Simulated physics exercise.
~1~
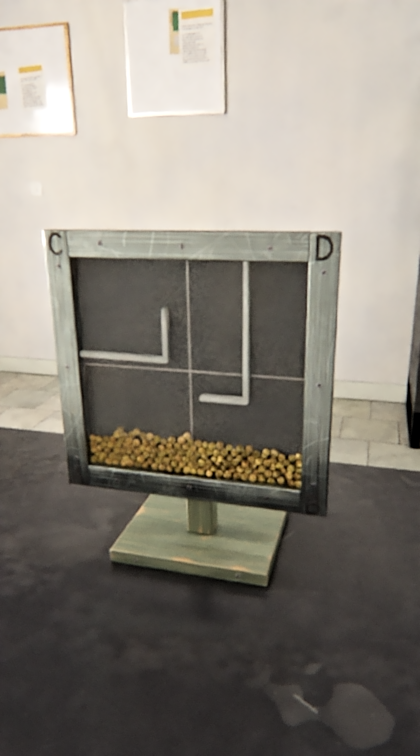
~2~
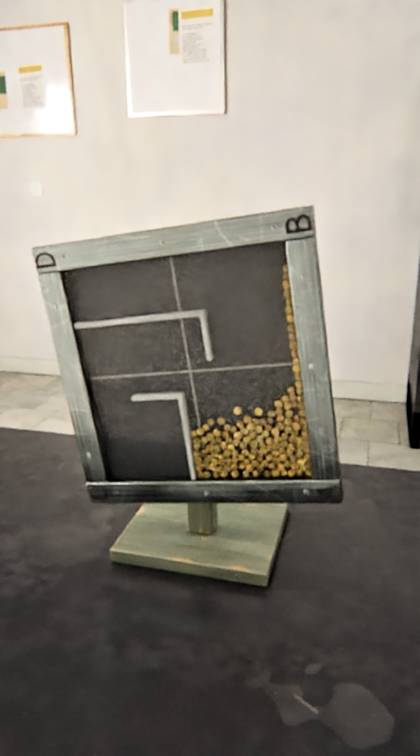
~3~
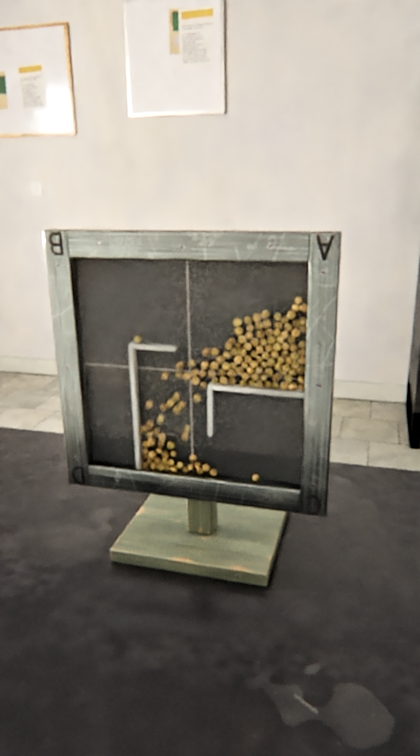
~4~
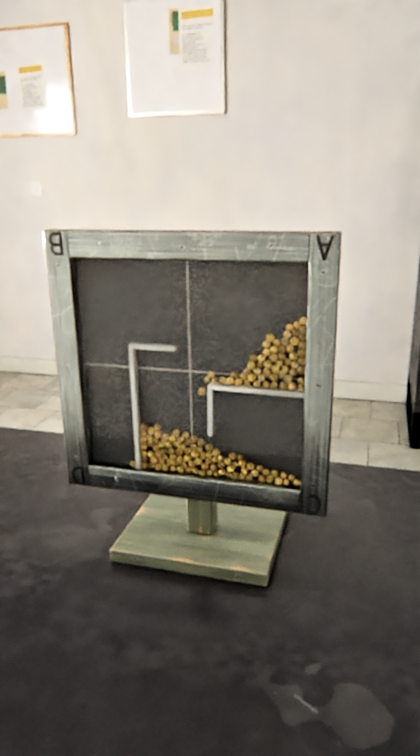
In a plain room with papers on a pale wall, a square framed box on a stand turned upside down, sending small tan beads sliding to the right side, then spilling past its inner ledges until they lay partly on the right ledge and partly along the bottom.
